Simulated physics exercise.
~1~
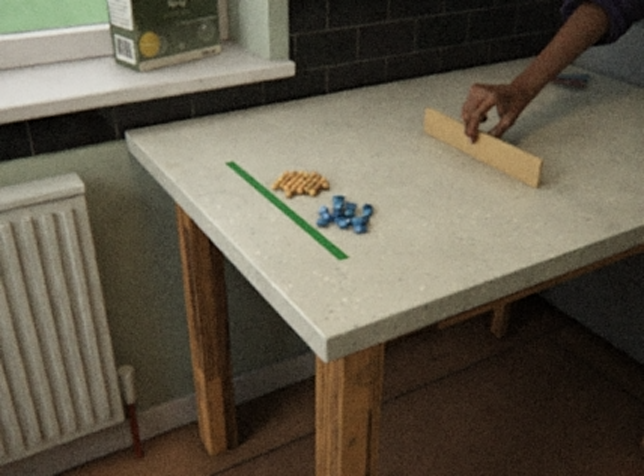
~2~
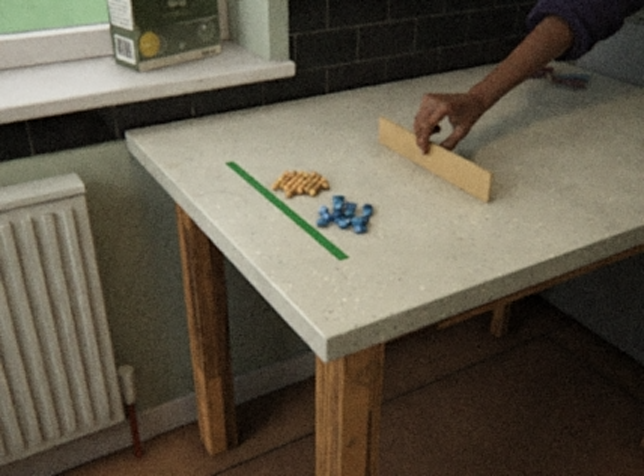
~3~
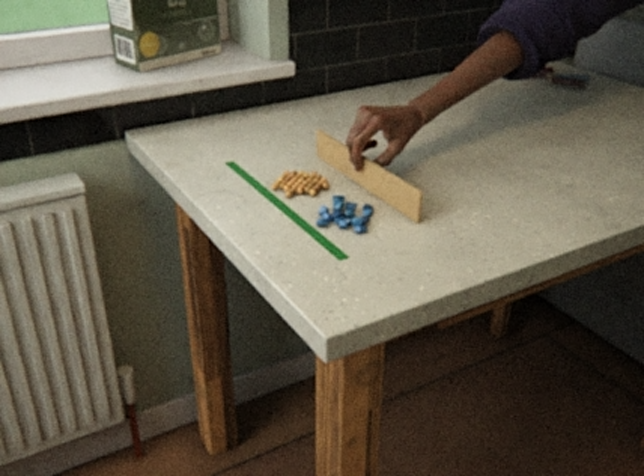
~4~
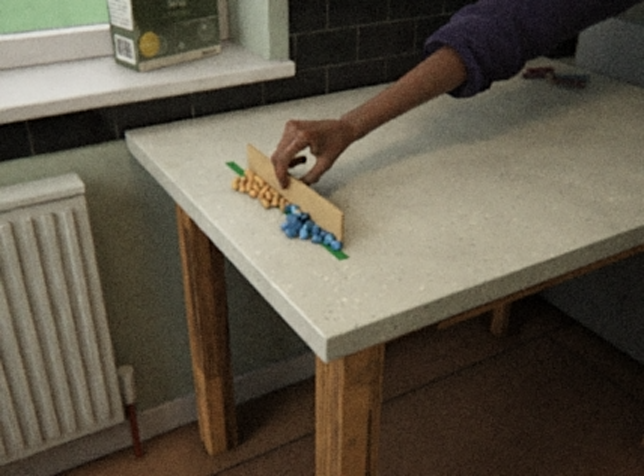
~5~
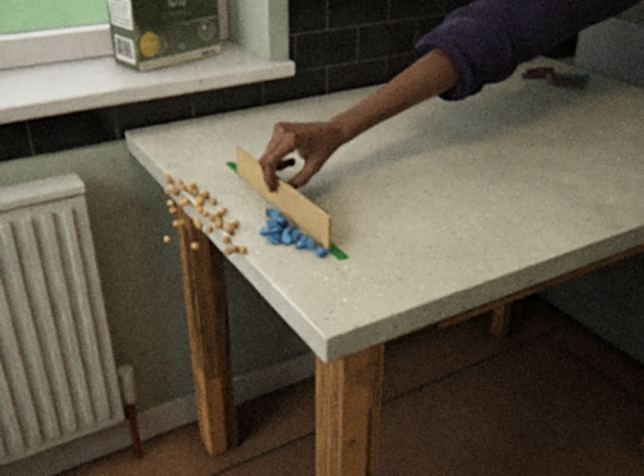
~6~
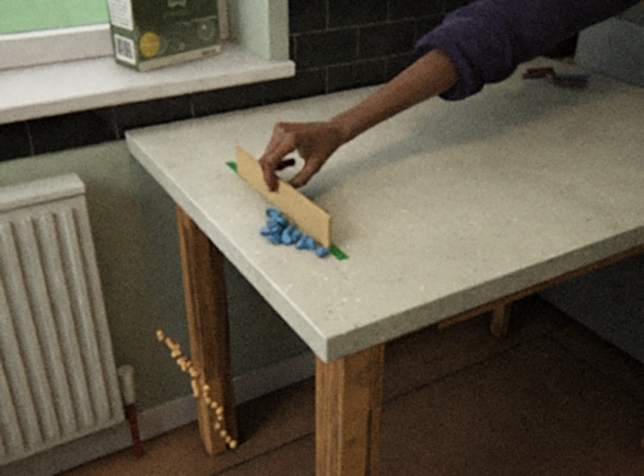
A hand slides a card left to green tape; orange pieces fall off, blue ones stay.
